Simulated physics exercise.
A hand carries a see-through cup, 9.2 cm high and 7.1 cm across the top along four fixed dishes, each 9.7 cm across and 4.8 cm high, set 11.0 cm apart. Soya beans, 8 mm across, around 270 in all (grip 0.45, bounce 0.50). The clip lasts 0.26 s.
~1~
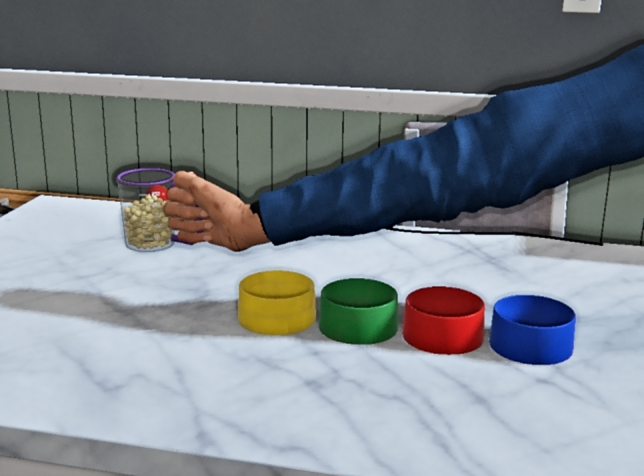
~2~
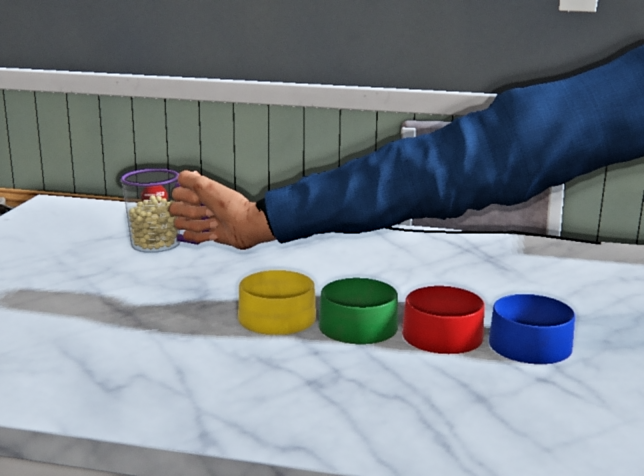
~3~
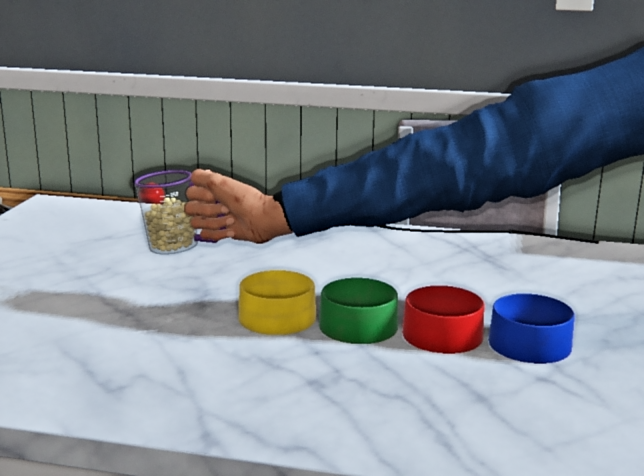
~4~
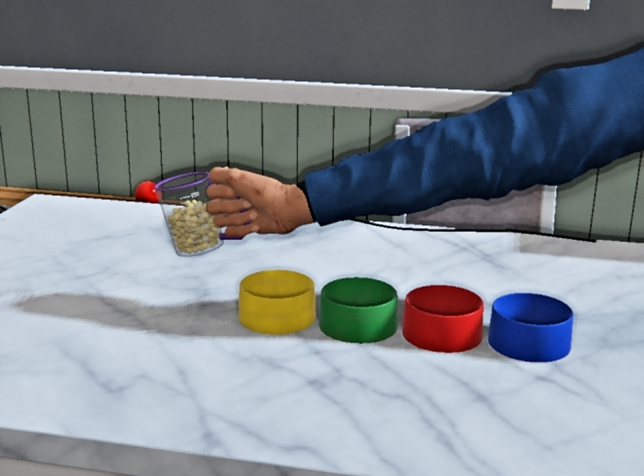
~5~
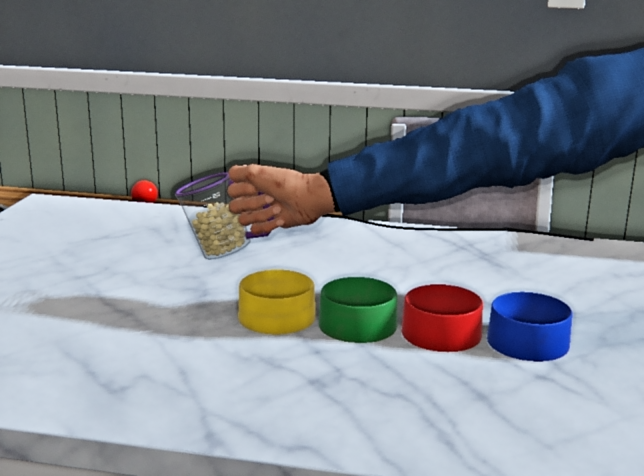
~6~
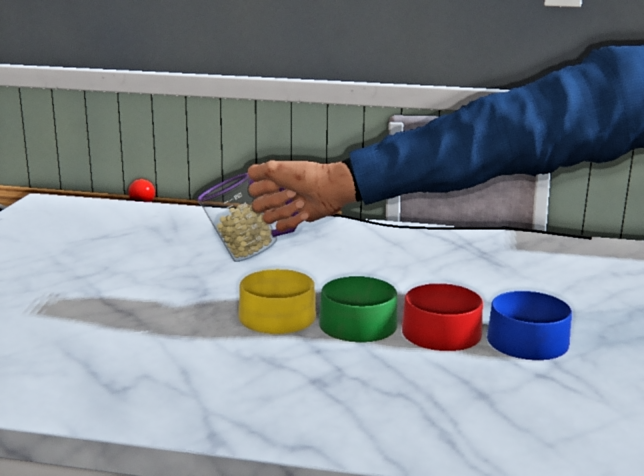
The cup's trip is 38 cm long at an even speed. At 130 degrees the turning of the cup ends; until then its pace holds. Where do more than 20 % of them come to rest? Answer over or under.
Red under, blue under, green over, yellow under, counter over.
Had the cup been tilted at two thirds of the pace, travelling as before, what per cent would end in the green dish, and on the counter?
Green 60; counter 30.
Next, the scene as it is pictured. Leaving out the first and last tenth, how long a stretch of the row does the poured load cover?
Roughly 12 cm.
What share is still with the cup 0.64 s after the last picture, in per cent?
Roughly 100 per cent.
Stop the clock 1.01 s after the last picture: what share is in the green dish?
Near 50 per cent so far.
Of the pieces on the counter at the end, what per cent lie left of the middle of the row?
Some 60 per cent.
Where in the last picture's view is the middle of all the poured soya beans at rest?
Near (374, 320).
Then, 0.39 s after the last picture, tilt 77 degrees; cup holds 100 %.
Then, 0.64 s after the last picture, tilt 110 degrees; cup holds 100 %.
Then, 1.01 s after the last picture, tilt 130 degrees; cup holds 0 %, red 10 %, green 50 %.
In the end, red 10 %, blue 0 %, green 50 %, yellow 0 %, counter 40 %.
